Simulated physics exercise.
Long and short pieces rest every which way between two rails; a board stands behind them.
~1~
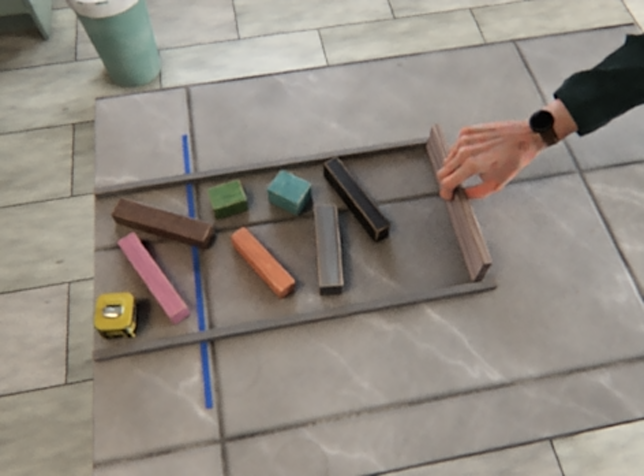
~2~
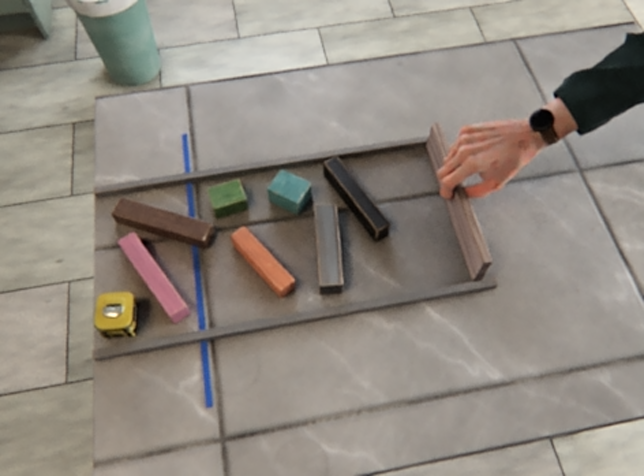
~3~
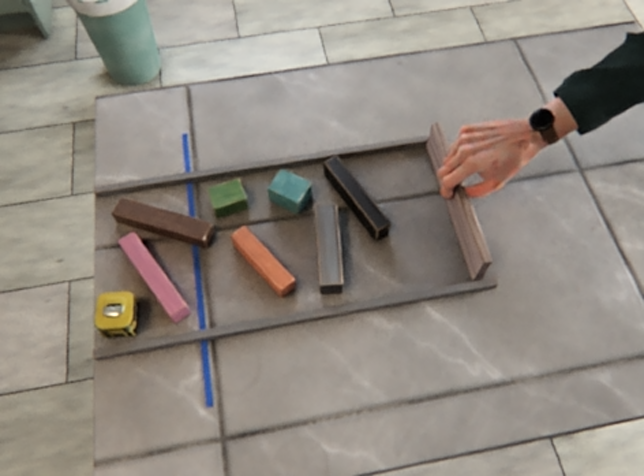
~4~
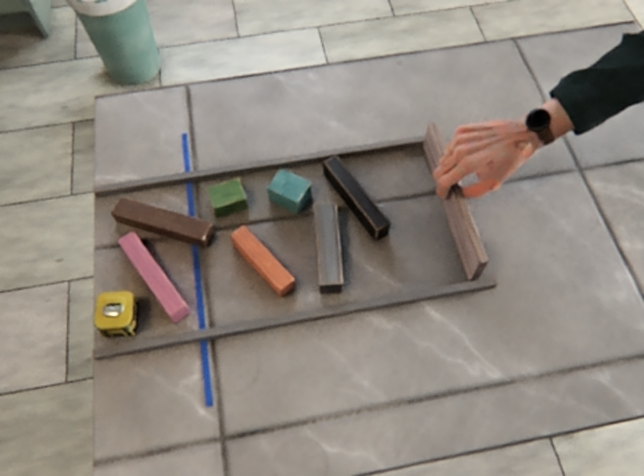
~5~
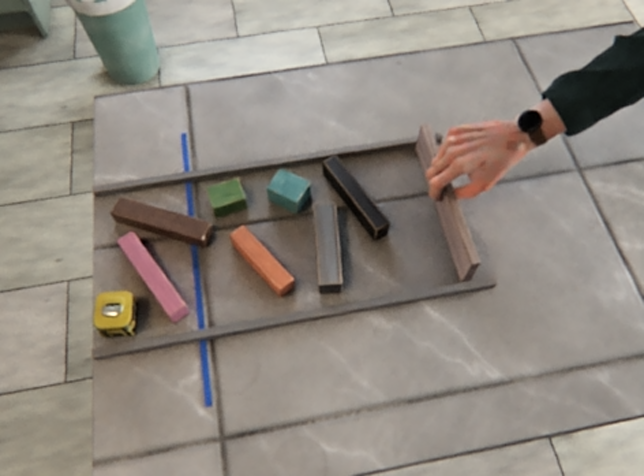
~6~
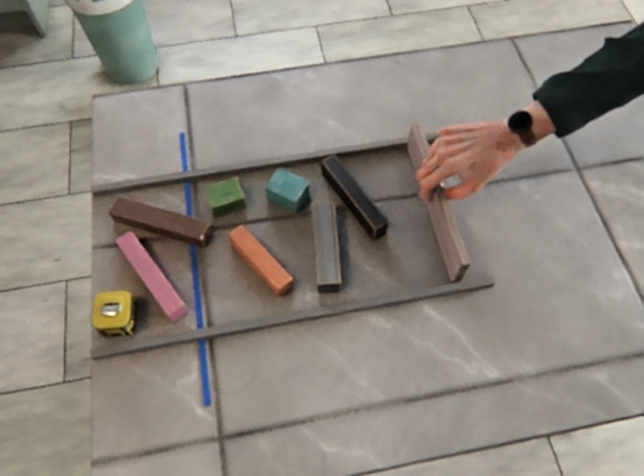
On a gray tiled floor, a hand held a board upright behind scattered colored bars and blocks between two rails, then slid it slightly left while the pieces stayed where they were.
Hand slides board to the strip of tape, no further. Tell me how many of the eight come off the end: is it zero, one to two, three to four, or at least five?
It is zero.
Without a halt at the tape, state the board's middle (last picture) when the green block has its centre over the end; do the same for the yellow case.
Its middle is about (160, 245) and about (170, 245).
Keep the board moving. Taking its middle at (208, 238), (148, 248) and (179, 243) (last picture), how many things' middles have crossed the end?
First 0, then 4, finally 0.
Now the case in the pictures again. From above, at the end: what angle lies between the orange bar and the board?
Near 15 degrees.
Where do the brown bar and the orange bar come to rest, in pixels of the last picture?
(108, 225) and (150, 296), approximately.
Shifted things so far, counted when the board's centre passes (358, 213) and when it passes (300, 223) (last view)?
1 at one spot and 5 at the other.
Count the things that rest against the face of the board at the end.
The count in contact is 2.
Soon after, none off yet; yellow case at rest near (115, 314); pink bar at rest near (151, 276); brown bar at rest near (161, 221).
At rest, the number that fall off is zero.
